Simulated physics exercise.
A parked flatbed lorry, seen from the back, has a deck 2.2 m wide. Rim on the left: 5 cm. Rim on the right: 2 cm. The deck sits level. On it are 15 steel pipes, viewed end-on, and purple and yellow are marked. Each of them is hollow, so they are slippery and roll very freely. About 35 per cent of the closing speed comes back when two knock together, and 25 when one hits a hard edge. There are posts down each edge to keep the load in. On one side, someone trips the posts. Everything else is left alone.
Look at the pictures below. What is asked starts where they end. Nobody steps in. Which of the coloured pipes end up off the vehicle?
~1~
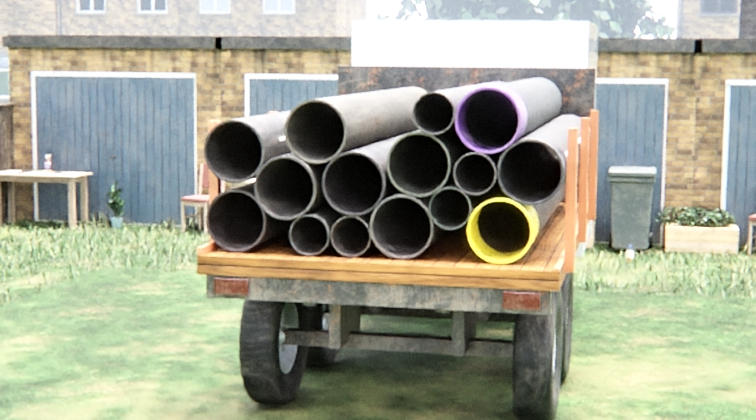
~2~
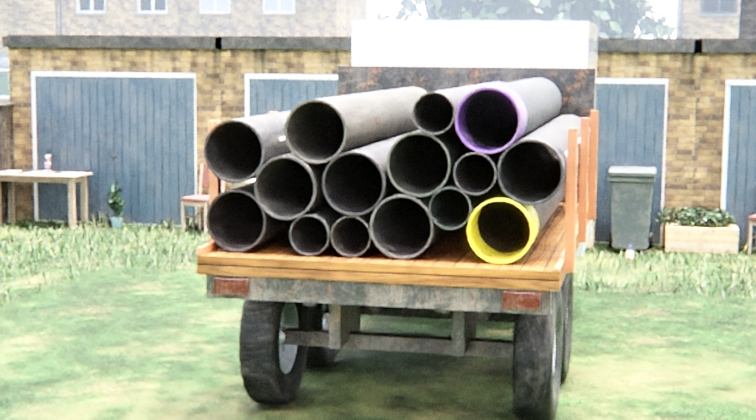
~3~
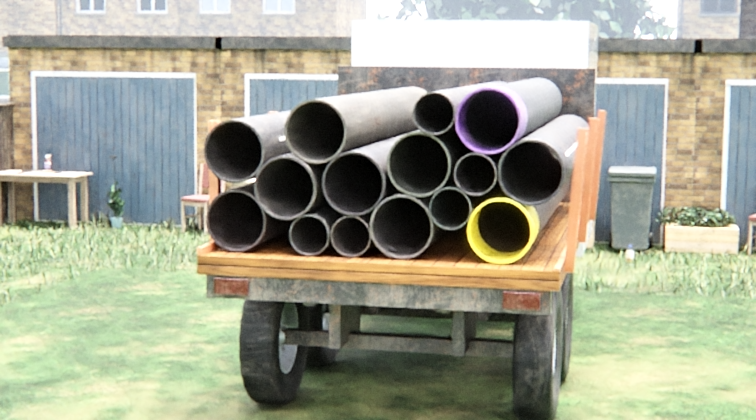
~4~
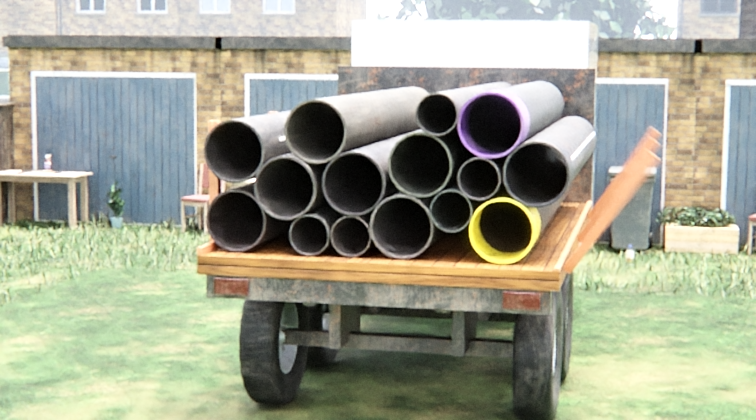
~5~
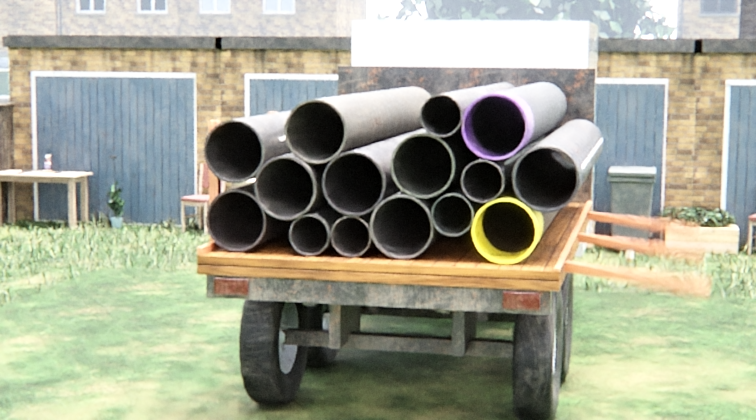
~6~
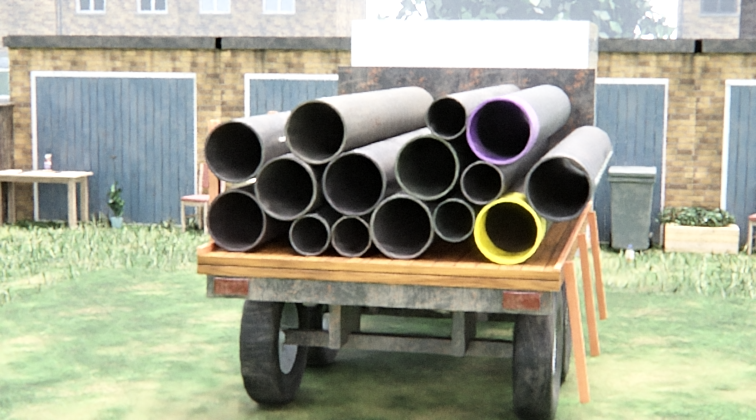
Purple: Off the vehicle; yellow: Off the vehicle.
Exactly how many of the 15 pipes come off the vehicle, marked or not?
Tally: 6.
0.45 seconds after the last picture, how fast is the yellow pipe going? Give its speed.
The speed is close to 0.5 m/s.
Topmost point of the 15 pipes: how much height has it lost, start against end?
It sits roughly 30 cm lower at the end.
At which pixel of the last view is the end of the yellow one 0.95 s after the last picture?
Roughly at (580, 236) in the last picture.
Then, 0.4 s past the sixth picture, purple is dropping off the right side; yellow is on the deck, 20 cm from the right edge, rolling right; 2 gone from the deck.
Then, 0.9 s past the sixth picture, purple is on the ground to the right; yellow is dropping off the right side; 3 gone from the deck.
Finally (7.9 s after the last picture), purple is down on the right; yellow is on the ground to the right; 6 gone from the deck.
